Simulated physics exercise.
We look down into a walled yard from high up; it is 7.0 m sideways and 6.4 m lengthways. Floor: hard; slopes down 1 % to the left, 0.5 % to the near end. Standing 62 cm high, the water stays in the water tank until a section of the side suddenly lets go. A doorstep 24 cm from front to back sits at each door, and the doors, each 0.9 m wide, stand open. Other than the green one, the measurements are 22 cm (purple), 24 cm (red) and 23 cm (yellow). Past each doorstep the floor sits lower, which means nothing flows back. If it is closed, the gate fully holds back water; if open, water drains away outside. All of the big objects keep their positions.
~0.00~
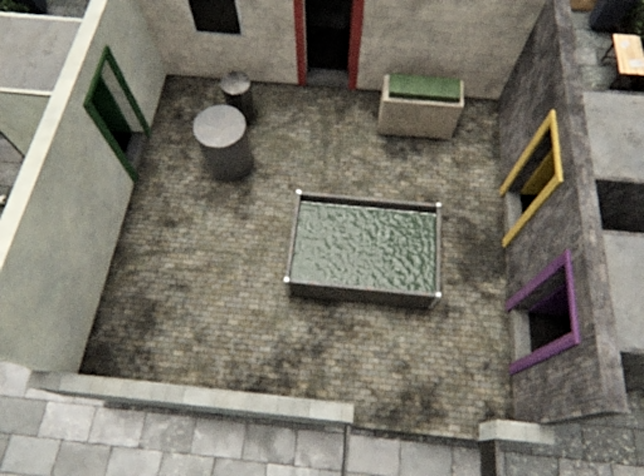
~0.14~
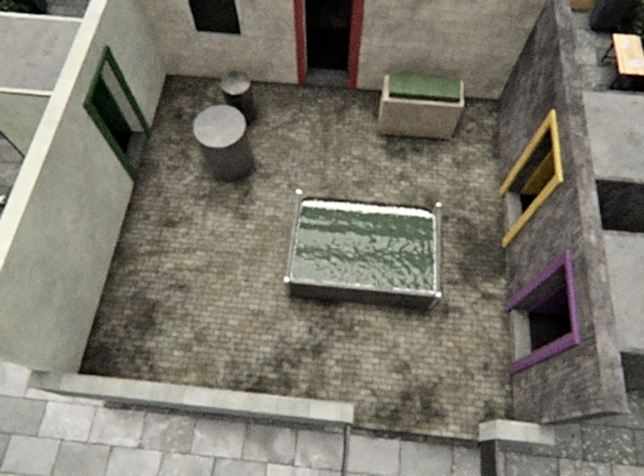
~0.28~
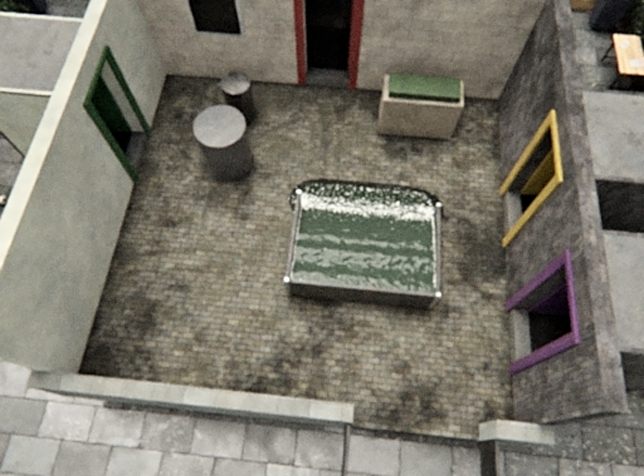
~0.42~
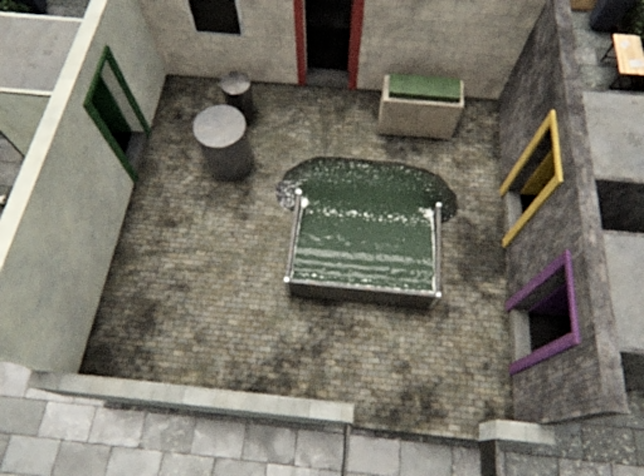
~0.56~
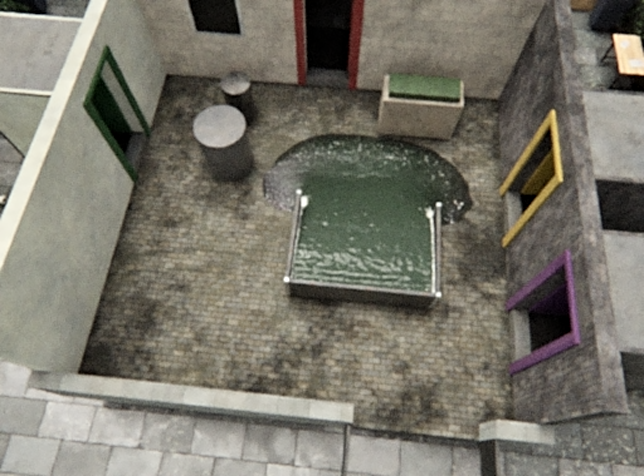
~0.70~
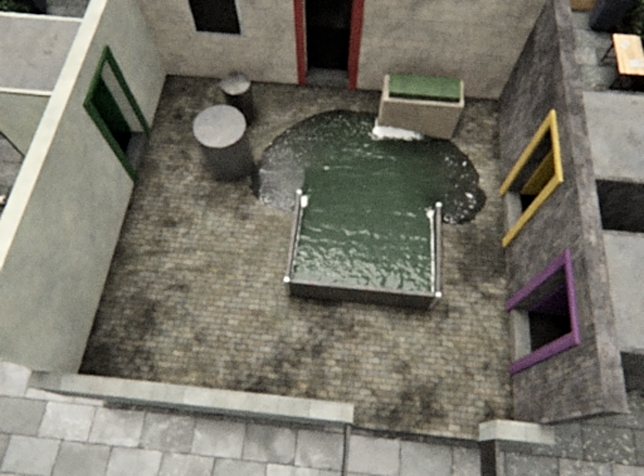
Walled yard with a water tank, its green water pouring out over the far side and spreading across the paving around a planter.
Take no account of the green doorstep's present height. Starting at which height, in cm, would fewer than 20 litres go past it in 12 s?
Starting at roughly 6.5 cm.
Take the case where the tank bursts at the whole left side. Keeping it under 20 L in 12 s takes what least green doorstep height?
Then it needs around 17 cm.
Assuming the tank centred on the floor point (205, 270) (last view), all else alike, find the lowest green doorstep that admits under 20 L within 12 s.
That setup calls for roughly 23 cm.
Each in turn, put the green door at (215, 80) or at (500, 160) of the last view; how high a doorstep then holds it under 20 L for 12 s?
You'd want about 7.5 cm there first, then about 19 cm.
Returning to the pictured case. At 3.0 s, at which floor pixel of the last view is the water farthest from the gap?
The farthest wet point is roughly at (166, 77) in the last view.
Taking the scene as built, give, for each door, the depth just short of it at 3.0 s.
Depths in cm - green: 1, purple: 0, red: 20, yellow: 8.
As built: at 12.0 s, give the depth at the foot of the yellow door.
Depth: Near 1.0 cm.
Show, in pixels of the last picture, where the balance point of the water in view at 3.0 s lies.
The water's centre is at about (350, 152).
After 1.4 s water covers 30 % of the floor, deepest (38 cm) near (384, 137); it has not reached the green door.
After 3.0 s water covers 40 % of the floor, deepest (32 cm) near (162, 90); it has not reached the green door.
After 12.0 s water covers 90 % of the floor, deepest (12 cm) near (77, 380); 5 cm at the green door, 0 litres in over its 19 cm doorstep.
At the green door as built, the water arrived by 3.1 s and peaked near 12 cm at 4.6 s.
Run again over the same 12 s with other heights there, 31 litres in over 5.5 cm, 11 litres over 7.5 cm. The limit of 20 litres is kept from about 6.5 cm up.
